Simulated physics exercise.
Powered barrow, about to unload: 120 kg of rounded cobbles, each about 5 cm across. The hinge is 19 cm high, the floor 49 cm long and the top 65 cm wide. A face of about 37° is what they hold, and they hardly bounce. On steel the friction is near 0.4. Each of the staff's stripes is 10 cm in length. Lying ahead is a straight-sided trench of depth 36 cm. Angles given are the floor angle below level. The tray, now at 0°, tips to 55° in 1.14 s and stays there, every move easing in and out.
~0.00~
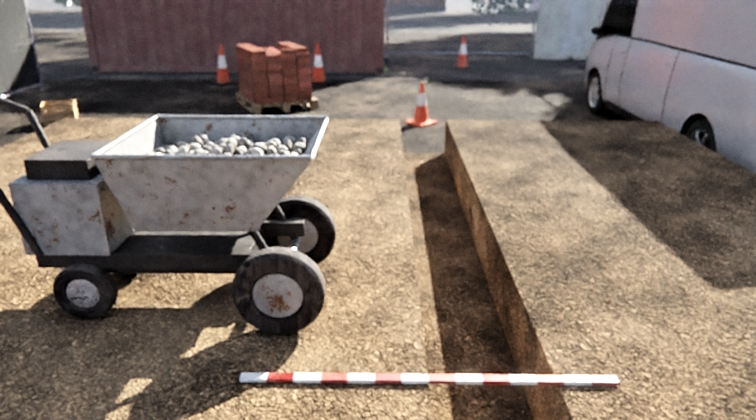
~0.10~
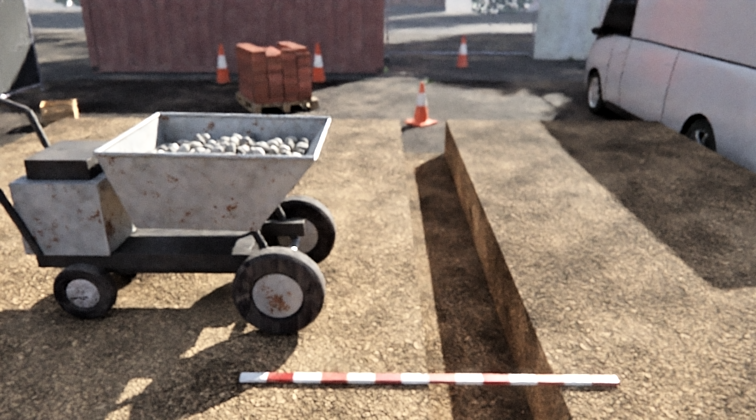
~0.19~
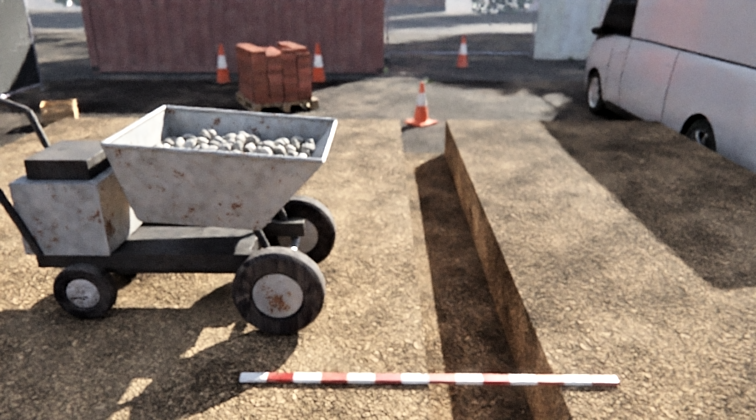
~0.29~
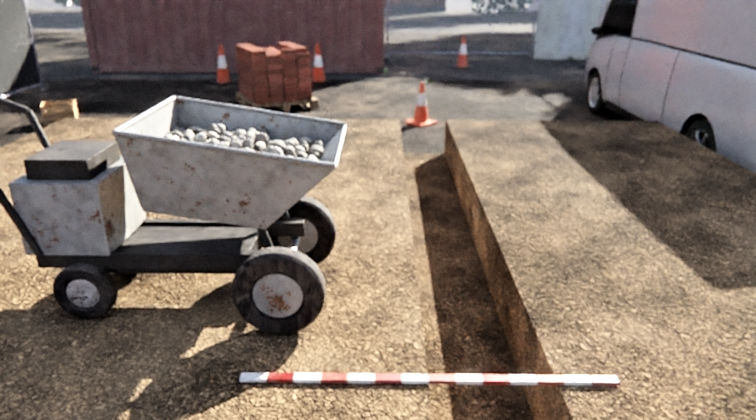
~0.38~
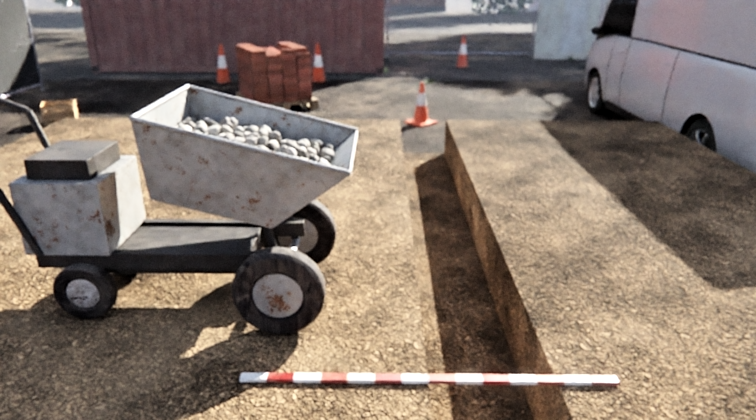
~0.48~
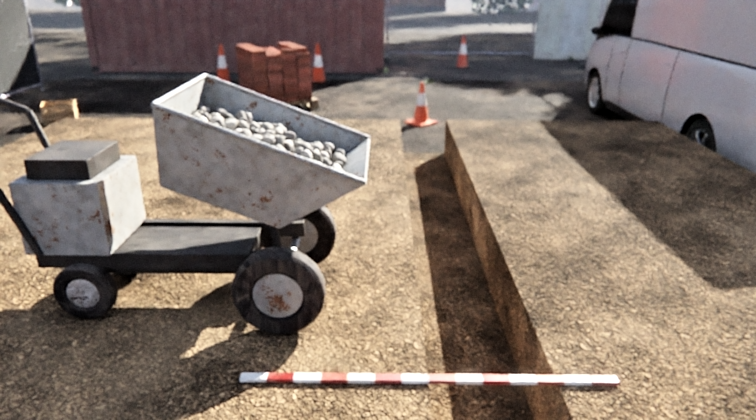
On a gravel yard, a powered barrow's grey tray of rounded stones tilting steadily down towards the right, beside a straight trench.
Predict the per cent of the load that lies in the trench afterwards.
42 per cent.
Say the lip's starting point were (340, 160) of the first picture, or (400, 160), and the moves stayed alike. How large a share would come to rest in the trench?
First place: Near 40%; second place: Near 25%.
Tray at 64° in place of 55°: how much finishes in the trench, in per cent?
Near 90 per cent then.
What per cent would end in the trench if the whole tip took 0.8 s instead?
That would give about 40 percent.
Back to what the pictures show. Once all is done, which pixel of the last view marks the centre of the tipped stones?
I'd point somewhere around (463, 356).
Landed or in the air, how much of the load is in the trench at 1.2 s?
Some 0 per cent of the load by that point.
After 0.9 s the floor is at 47°; 100 % in the tray; the foremost stones are at (382, 203).
After 1.2 s the floor is at 55°; 98 % in the tray, 2 % in the trench; the foremost stones are at (444, 244).
After 1.6 s the floor is at 55°; 80 % in the tray, 1 % short of the trench, 19 % in the trench; the foremost stones are at (507, 344).
After 3.5 s the floor is at 55°; 58 % in the tray, 42 % in the trench; the foremost stones are at (519, 384).
